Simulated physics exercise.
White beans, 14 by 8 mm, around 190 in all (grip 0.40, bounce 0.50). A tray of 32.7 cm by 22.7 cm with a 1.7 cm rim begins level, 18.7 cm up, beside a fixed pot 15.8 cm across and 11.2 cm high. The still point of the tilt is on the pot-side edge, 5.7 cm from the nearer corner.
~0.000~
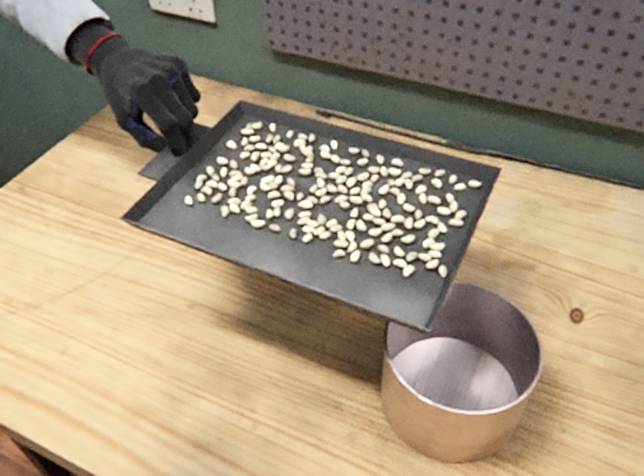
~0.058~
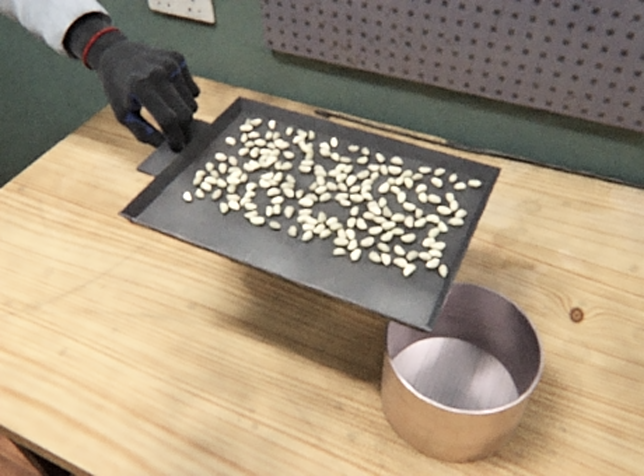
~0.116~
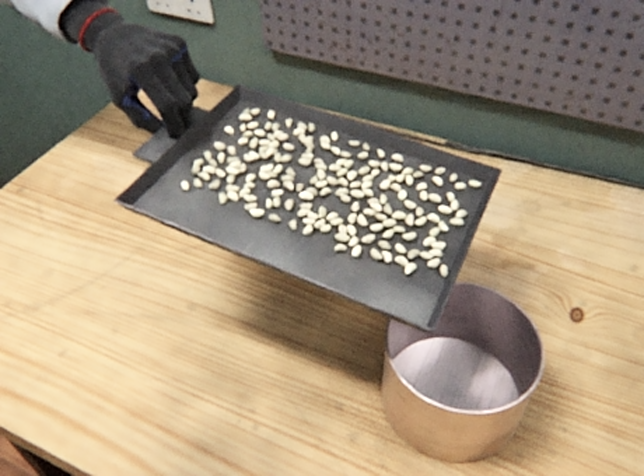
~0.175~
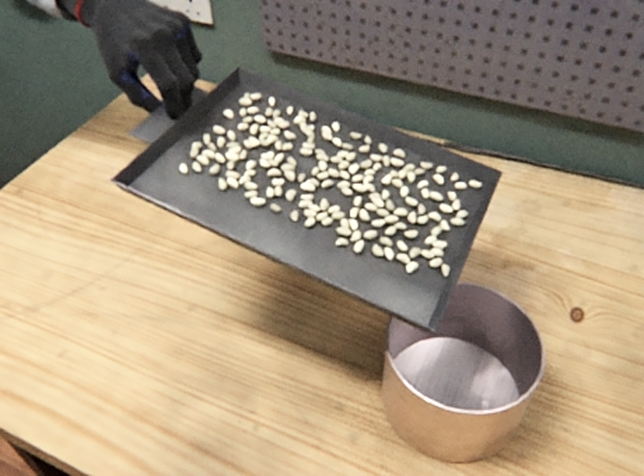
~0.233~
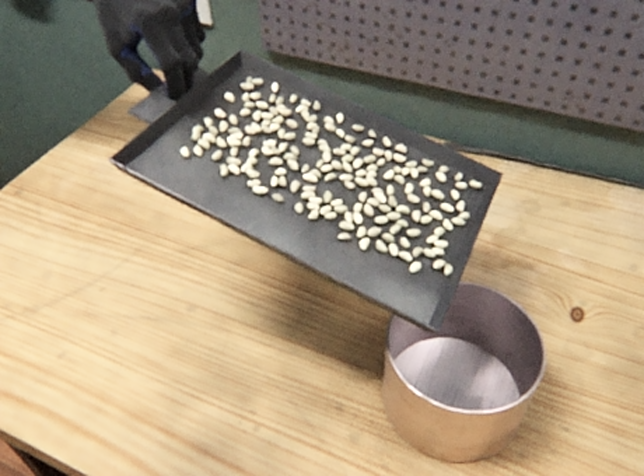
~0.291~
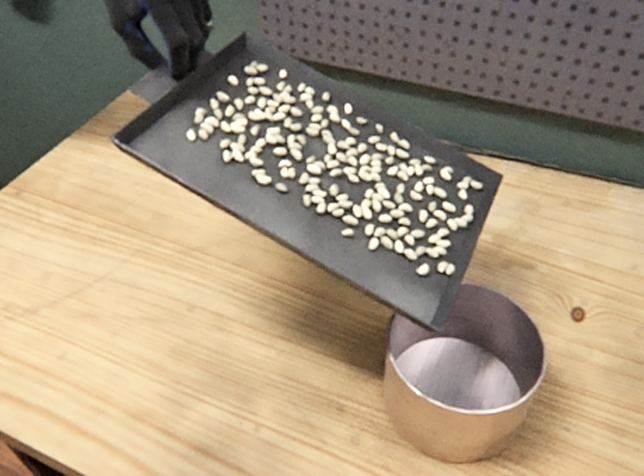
A dark tray scattered with white beans started out level, then a black-gloved hand raised its left end higher and higher above a wooden table, while the beans shifted slightly toward the metal pot.
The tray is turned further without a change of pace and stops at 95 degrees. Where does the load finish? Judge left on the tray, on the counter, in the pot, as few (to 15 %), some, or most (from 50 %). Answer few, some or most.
Left on the tray: Few; on the counter: Most; in the pot: Some.
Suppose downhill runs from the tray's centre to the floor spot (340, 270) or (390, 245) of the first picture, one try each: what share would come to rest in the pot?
Some 45 and 75 per cent.
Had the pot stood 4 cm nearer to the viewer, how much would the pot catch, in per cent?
Then about 20 per cent.
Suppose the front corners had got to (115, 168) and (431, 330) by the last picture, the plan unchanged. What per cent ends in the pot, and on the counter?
Pot 70, counter 30.
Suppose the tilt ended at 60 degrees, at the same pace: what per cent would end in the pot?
In that case some 20 per cent.
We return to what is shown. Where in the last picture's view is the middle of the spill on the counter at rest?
Near (539, 309).
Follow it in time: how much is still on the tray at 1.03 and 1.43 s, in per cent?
About 25, 0.
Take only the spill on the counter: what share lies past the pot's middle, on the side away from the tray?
Some 80 per cent.
After 0.73 s, tilt 55 degrees; the tray holds 95 %, the pot 0 %.
Then, at 1.03 s, tilt 80 degrees; the tray holds 25 %, the pot 20 %.
After 1.43 s, tilt 95 degrees; the tray holds 0 %, the pot 35 %.
In the end, at 2.7 s, tray 0 %, counter 65 %, pot 35 %.
